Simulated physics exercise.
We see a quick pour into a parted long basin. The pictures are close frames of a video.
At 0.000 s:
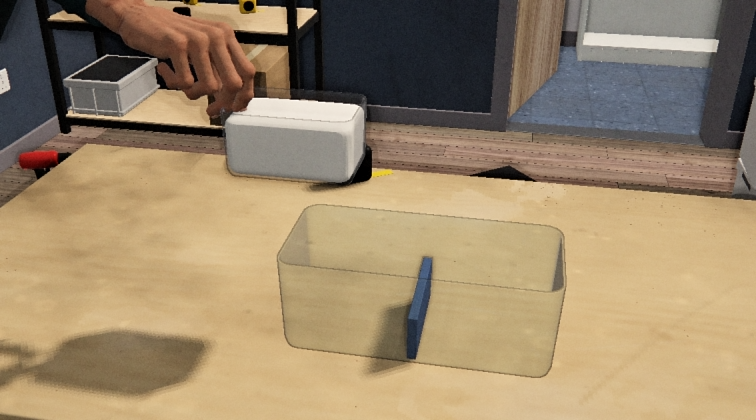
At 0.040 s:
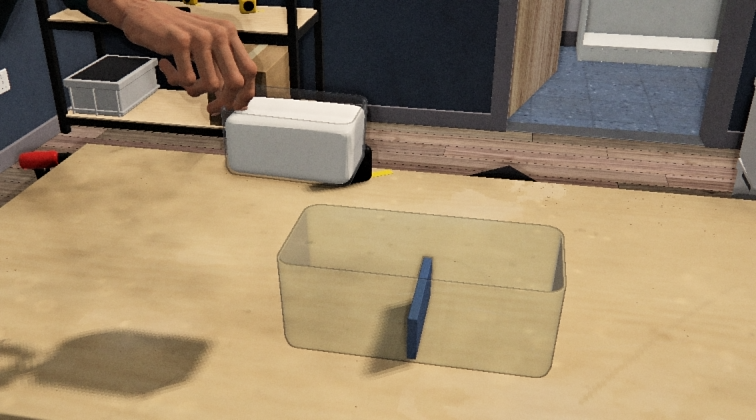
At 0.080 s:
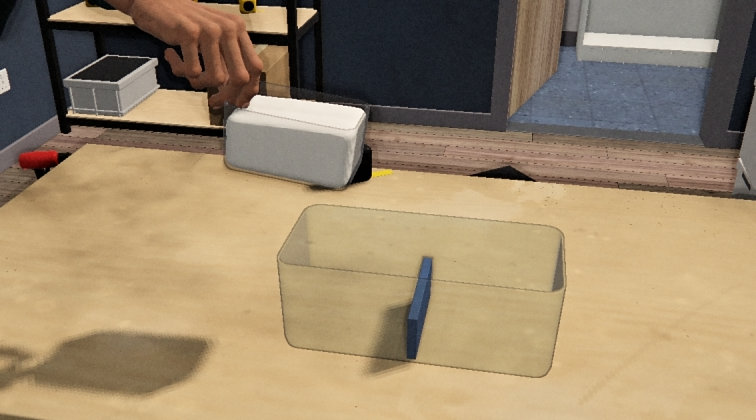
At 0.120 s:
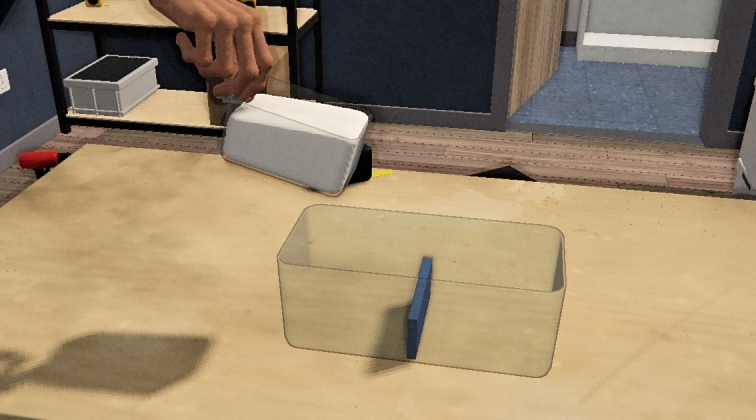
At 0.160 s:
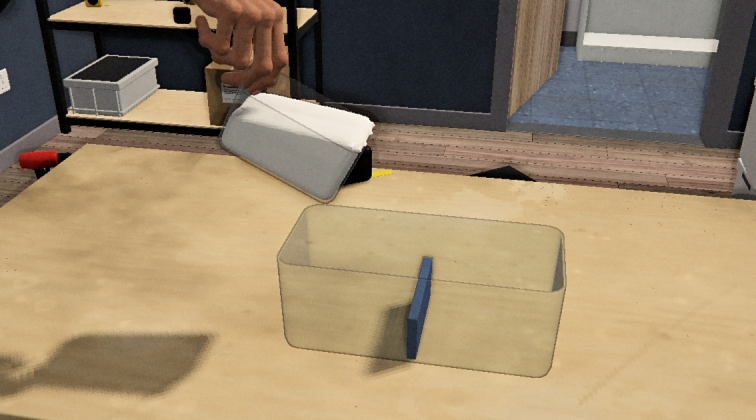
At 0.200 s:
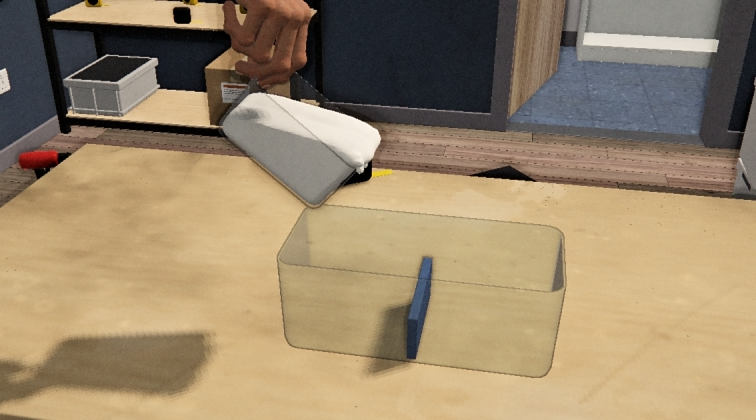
A small container of white milk, with a hand above it, sat level at first, then tilted steeply down to the right behind a clear long basin with a blue divider on a wooden table.
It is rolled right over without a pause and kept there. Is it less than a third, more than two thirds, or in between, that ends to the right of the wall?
In the end less than a third is right of the wall.
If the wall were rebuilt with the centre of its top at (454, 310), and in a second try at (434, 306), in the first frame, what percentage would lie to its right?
Roughly 35 per cent, and 30 per cent.
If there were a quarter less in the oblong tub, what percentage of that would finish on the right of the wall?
Near 5 %.
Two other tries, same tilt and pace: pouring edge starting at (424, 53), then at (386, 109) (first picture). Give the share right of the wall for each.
About 80 and 45 per cent.
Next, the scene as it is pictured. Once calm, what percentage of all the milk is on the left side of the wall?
About 80 per cent.
A moment on, the oblong tub is tipped right over and 13 per cent is still to pour, 50 is left of the wall and 7 right of it.
Next, the oblong tub is tipped right over and 2 per cent is still to pour, 76 is left of the wall and 8 right of it.
Then the oblong tub is tipped right over and 0 per cent is still to pour, 78 is left of the wall and 12 right of it.
Later the oblong tub is tipped right over and 0 per cent is still to pour, 78 is left of the wall and 13 right of it.
At rest 78 per cent lies left of the wall, 13 right of it and 9 outside.
